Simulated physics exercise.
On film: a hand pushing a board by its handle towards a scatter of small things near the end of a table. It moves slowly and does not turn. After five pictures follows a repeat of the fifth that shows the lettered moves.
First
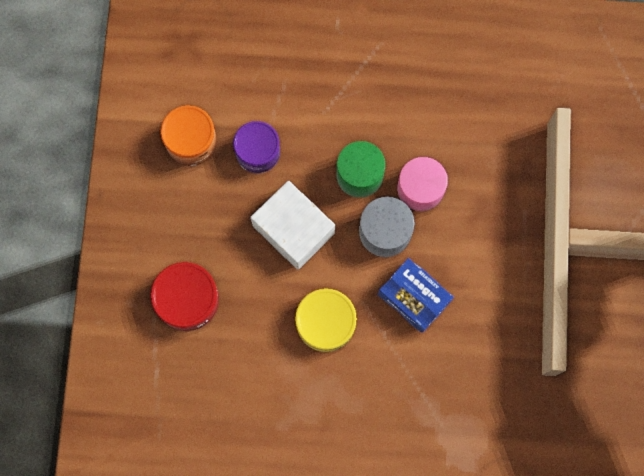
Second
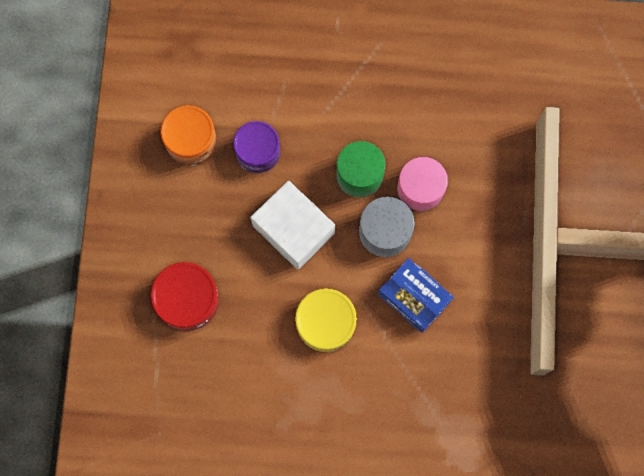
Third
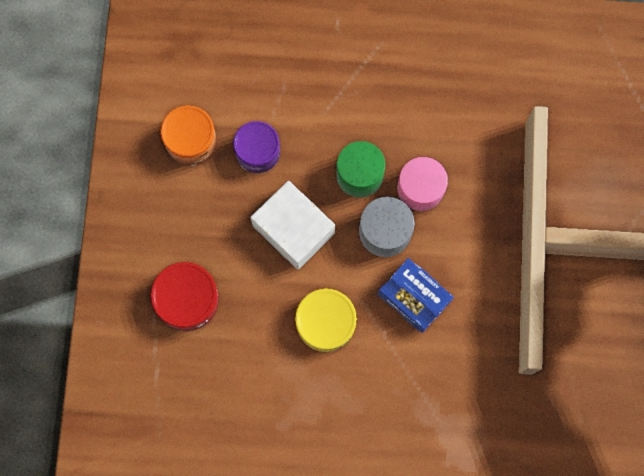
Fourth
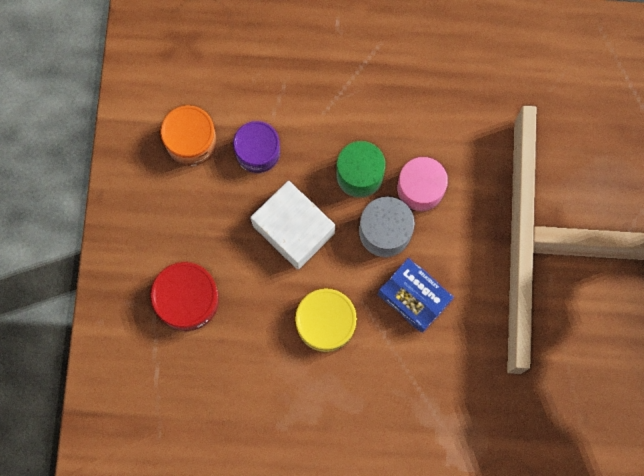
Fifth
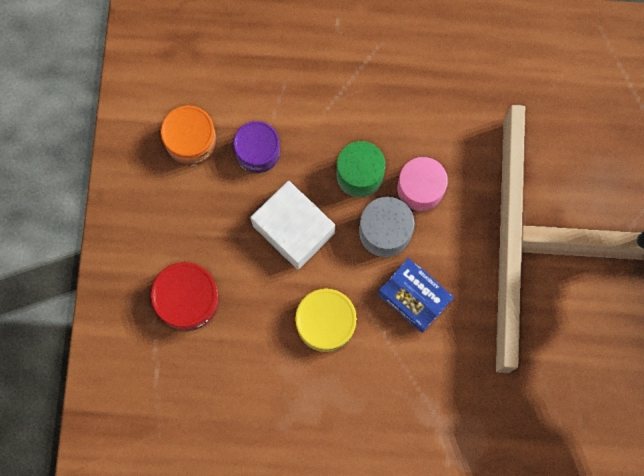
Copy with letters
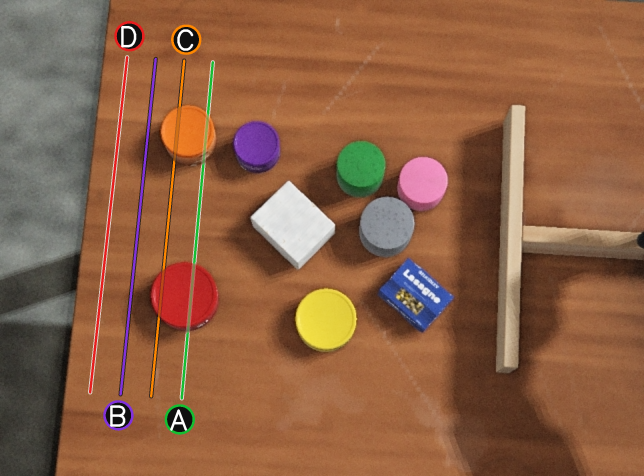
A wooden board with a handle slides slowly left across a wooden table, drawing nearer to a scatter of colourful round pots, a white block and a small blue Lasagne box, which all stay still.
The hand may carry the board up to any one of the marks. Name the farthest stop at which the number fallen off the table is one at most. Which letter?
Stop at C.
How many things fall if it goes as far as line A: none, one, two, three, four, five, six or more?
In all, none.
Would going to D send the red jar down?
Yes.
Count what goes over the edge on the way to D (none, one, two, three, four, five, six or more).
In all, six or more.
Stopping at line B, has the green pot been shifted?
Yes.
On the copy, A at (198, 225); B at (139, 221); C at (168, 223); D at (109, 219).
On C. First, board (388, 225); yellow jar (308, 330); green pot (316, 159).
Then, board (264, 217); red jar (162, 306); orange tub (182, 136).
Finally, board (168, 211); white block (88, 202); orange tub (104, 139); none fallen.
By contrast, A is within the limit but short; B drops two; D drops seven.
